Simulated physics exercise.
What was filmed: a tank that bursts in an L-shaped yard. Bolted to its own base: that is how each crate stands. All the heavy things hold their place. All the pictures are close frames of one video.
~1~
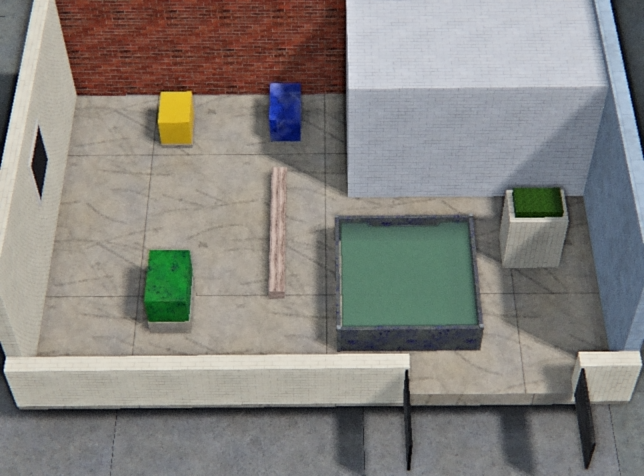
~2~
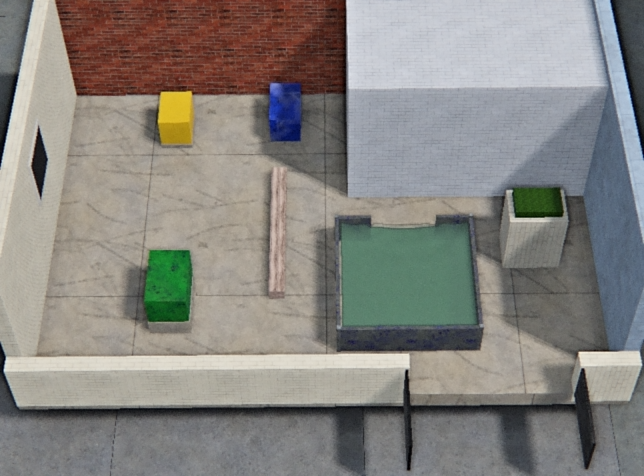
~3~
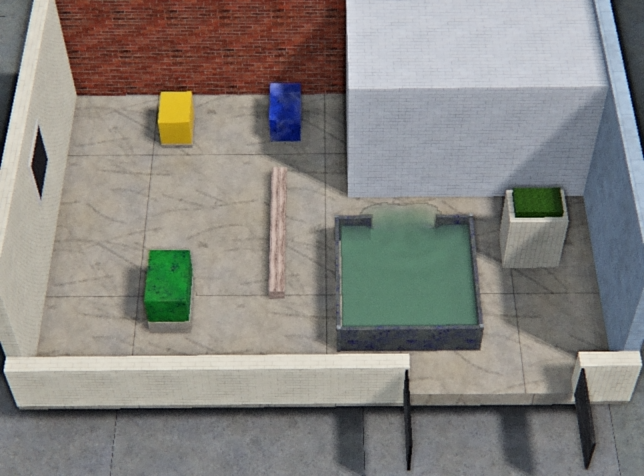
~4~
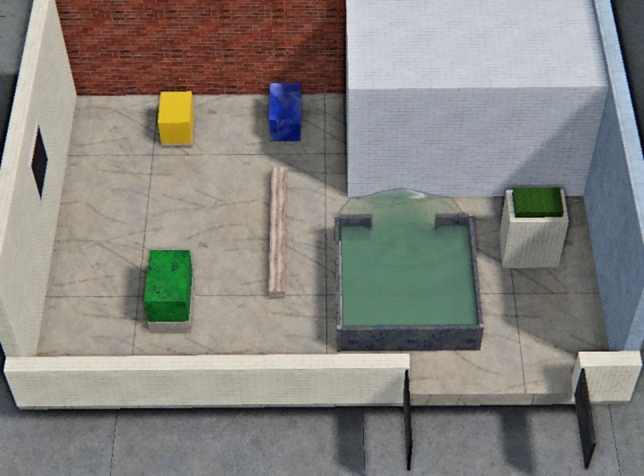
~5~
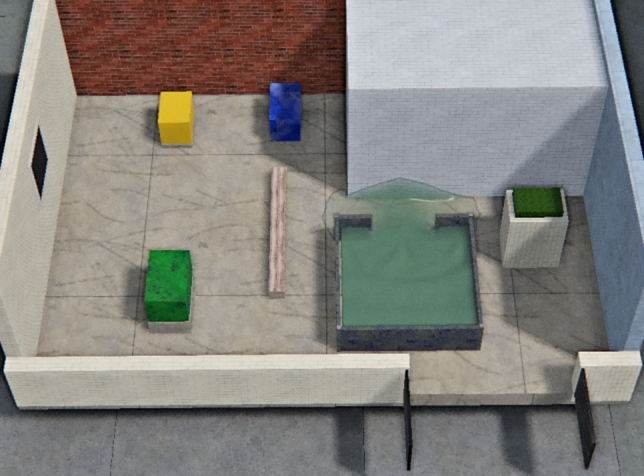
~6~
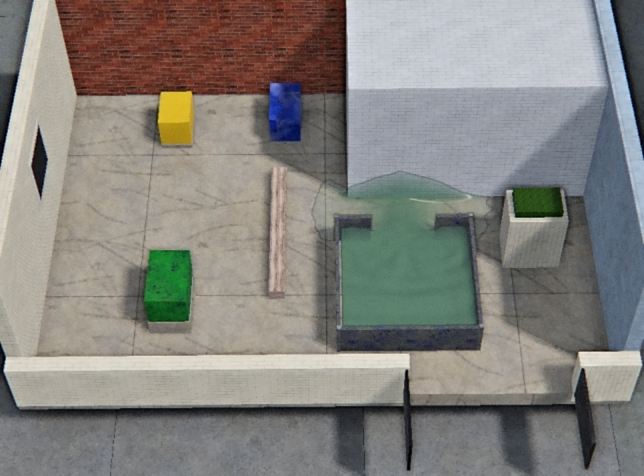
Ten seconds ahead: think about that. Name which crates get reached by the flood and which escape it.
The green crate will avoid the water, the yellow crate will avoid the water, the blue crate will meet the water.
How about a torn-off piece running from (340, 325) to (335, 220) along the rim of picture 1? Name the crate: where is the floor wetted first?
That is the green one.
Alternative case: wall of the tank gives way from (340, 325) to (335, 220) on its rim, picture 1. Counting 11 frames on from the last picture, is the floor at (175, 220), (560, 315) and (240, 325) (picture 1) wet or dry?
In that order: Awash, dry, awash.
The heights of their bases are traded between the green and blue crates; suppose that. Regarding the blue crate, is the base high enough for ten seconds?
My guess is that the blue one stays untouched.
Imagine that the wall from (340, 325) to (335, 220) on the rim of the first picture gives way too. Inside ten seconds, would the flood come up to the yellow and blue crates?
My take: The yellow one gets flooded, while the blue one gets flooded.
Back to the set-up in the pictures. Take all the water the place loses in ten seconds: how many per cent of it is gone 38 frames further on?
Estimated share: Close to 35 %.
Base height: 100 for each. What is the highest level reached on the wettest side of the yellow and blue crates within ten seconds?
About 80 % and 260 %.
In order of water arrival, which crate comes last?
My guess: The green one.
A moment on, water covers 10 % of the floor; the green crate not reached, the yellow crate not reached, the blue crate not reached.
Next, water covers 20 % of the floor; the green crate not reached, the yellow crate not reached, the blue crate water round its plinth.
Then, water covers 40 % of the floor; the green crate not reached, the yellow crate water round its plinth, the blue crate water round its plinth.
Later, water covers 55 % of the floor; the green crate water round its plinth, the yellow crate water round its plinth, the blue crate water round its plinth.
In the end, water covers 80 % of the floor; the green crate stayed above the water, the yellow crate stayed above the water, the blue crate was topped.
